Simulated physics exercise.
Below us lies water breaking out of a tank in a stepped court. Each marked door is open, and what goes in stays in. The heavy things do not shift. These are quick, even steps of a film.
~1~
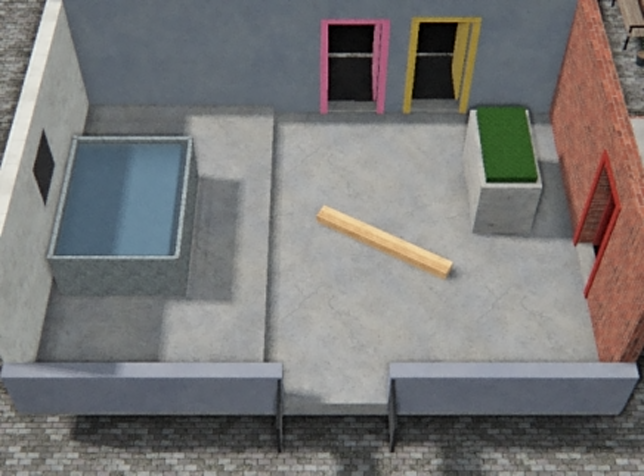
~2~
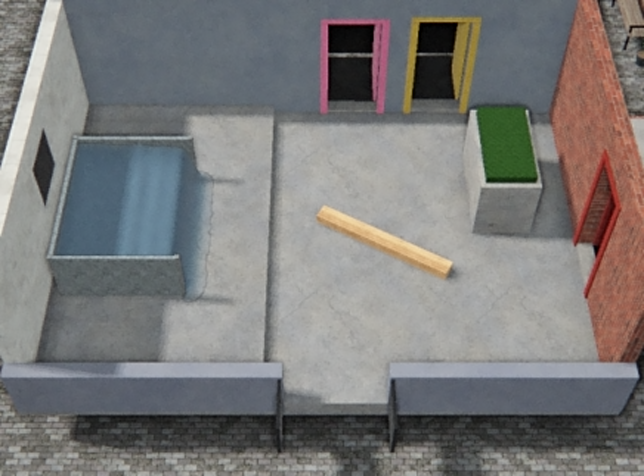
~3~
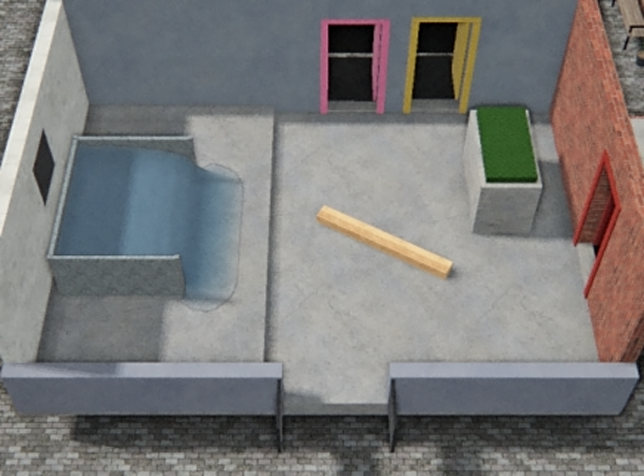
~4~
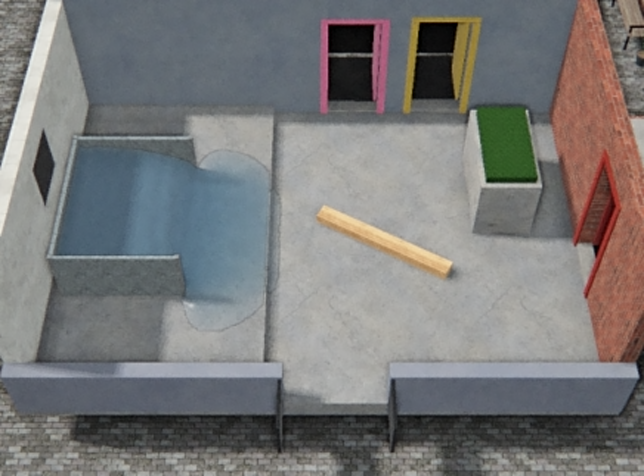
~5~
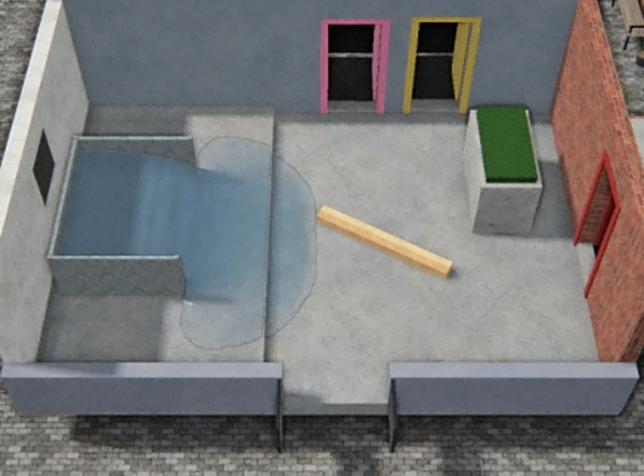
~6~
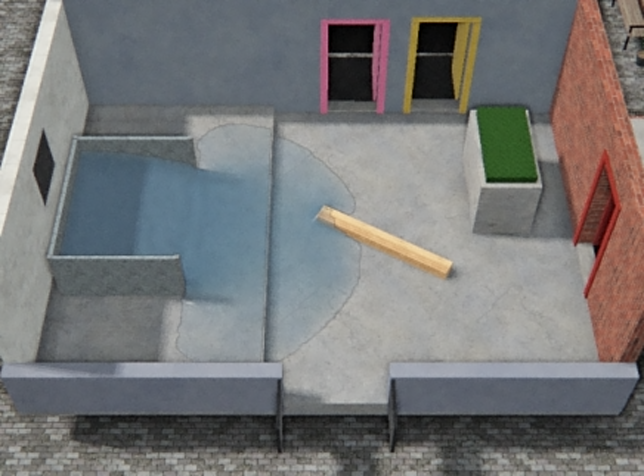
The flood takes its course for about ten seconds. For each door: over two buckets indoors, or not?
In the end: The yellow door floods; the pink door floods; the red door floods.
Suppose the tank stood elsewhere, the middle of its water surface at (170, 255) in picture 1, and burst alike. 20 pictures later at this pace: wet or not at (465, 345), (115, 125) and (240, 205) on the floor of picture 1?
In turn: Flooded, dry, no water.
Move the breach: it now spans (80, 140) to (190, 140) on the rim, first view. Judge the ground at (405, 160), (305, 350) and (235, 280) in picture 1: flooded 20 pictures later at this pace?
In turn: Wet, free of water, no water.
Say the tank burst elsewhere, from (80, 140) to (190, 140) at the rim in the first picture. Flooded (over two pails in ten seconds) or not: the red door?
One by one: The red one takes less.
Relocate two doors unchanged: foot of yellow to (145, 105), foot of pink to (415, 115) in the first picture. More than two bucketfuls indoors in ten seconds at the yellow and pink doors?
Yellow door holds; pink door lets more in.
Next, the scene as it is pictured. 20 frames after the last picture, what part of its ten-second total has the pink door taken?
I make it 25 per cent.
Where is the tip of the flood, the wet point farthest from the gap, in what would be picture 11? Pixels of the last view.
At about (527, 307).
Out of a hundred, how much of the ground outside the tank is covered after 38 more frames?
I make it 70 per cent.
A moment on, water covers 60 % of the floor; the yellow door not reached, the pink door wet at the sill, nothing in, the red door not reached.
Next, water covers 75 % of the floor; the yellow door wet at the sill, nothing in, the pink door under two buckets in, the red door wet at the sill, nothing in.
Then, water covers 75 % of the floor; the yellow door over two buckets in, the pink door over two buckets in, the red door over two buckets in.
Later, water covers 70 % of the floor; the yellow door over two buckets in, the pink door over two buckets in, the red door far over two buckets in.
In the end, water covers 70 % of the floor; the yellow door far over two buckets in, the pink door far over two buckets in, the red door far over two buckets in.
